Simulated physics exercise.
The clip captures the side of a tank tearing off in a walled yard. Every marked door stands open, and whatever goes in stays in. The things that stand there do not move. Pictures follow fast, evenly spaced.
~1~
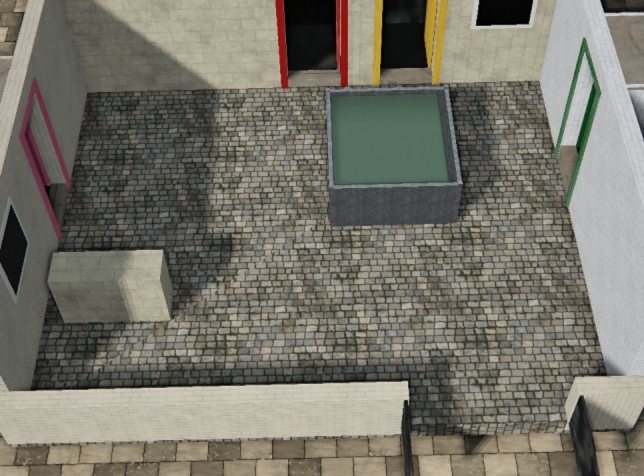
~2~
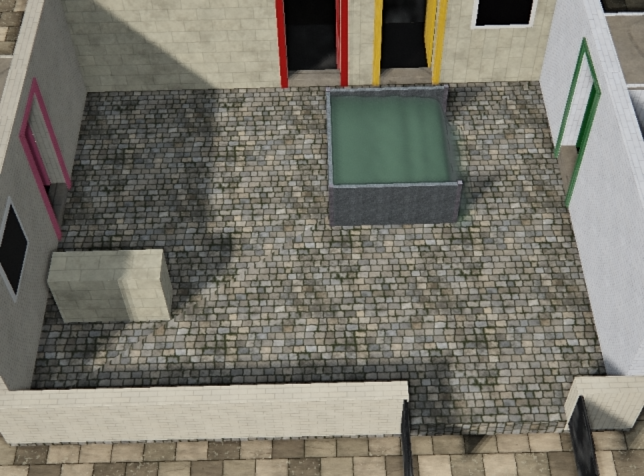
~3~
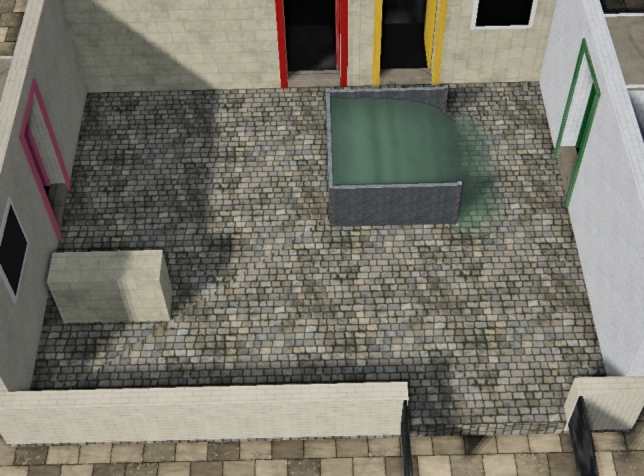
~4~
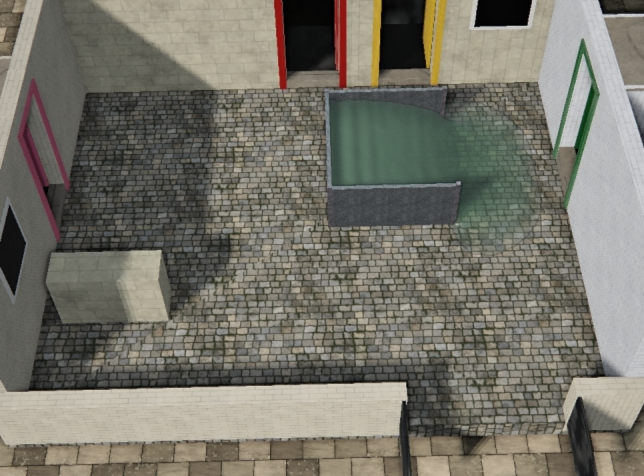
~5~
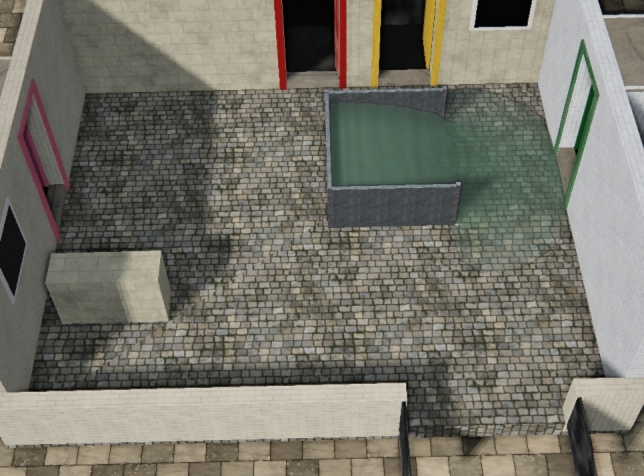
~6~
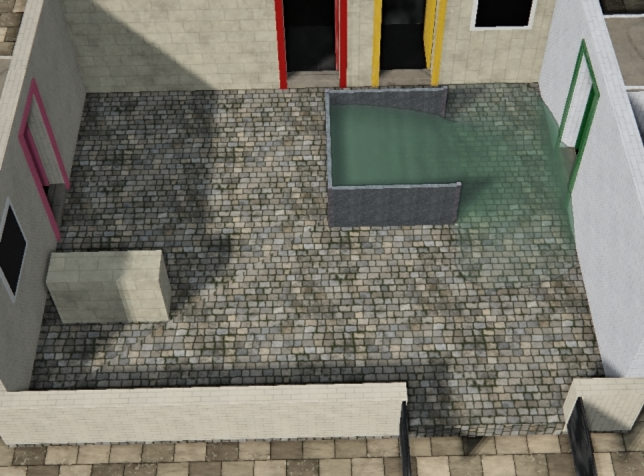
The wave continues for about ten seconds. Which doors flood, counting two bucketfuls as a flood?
Outcome: I expect the red door to stay within two buckets; I expect the green door to go over the limit; I expect the pink door to stay within two buckets; I expect the yellow door to stay within two buckets.
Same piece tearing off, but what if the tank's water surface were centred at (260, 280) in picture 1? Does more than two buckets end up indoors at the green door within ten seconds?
Result for the green door: It doesn't reach it.
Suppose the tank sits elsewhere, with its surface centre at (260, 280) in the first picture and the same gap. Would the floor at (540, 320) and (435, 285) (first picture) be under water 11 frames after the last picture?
The first spot is swamped, the second swamped.
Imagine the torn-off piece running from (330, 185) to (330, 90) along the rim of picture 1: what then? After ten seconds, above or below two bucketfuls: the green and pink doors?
In that case the green door undershoots, while the pink door overshoots.
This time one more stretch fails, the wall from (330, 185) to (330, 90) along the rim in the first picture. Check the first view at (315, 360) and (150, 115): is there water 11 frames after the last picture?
Note: Point one unreached; point two inundated.
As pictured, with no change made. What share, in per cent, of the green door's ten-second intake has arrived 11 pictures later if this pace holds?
Share by then: 95 in a hundred.
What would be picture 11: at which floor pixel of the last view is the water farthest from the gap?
The flood front should get to about (591, 370).
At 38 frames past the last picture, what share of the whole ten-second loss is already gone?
It should be close to 75 percent by then.
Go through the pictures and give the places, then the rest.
In the first frame, the water tank at (391, 139) is whole and still.
In the second frame, water pours out at (447, 161) and has run to a hidden place.
In the third frame, water pours out at (447, 163) and has run to (464, 118).
In the fourth frame, water pours out at (445, 165) and has run to (475, 106).
In the fifth frame, water pours out at (445, 166) and has run to (544, 125).
In the sixth frame, water pours out at (446, 166) and has run to (538, 95).
A moment on, water covers 15 % of the floor; the red door not reached, the green door over two buckets in, the pink door not reached, the yellow door not reached.
Next, water covers 25 % of the floor; the red door not reached, the green door far over two buckets in, the pink door not reached, the yellow door wet at the sill, nothing in.
Then, water covers 45 % of the floor; the red door wet at the sill, nothing in, the green door far over two buckets in, the pink door not reached, the yellow door wet at the sill, nothing in.
Later, water covers 65 % of the floor; the red door wet at the sill, nothing in, the green door far over two buckets in, the pink door wet at the sill, nothing in, the yellow door wet at the sill, nothing in.
In the end, water covers 90 % of the floor; the red door wet at the sill, nothing in, the green door far over two buckets in, the pink door wet at the sill, nothing in, the yellow door wet at the sill, nothing in.
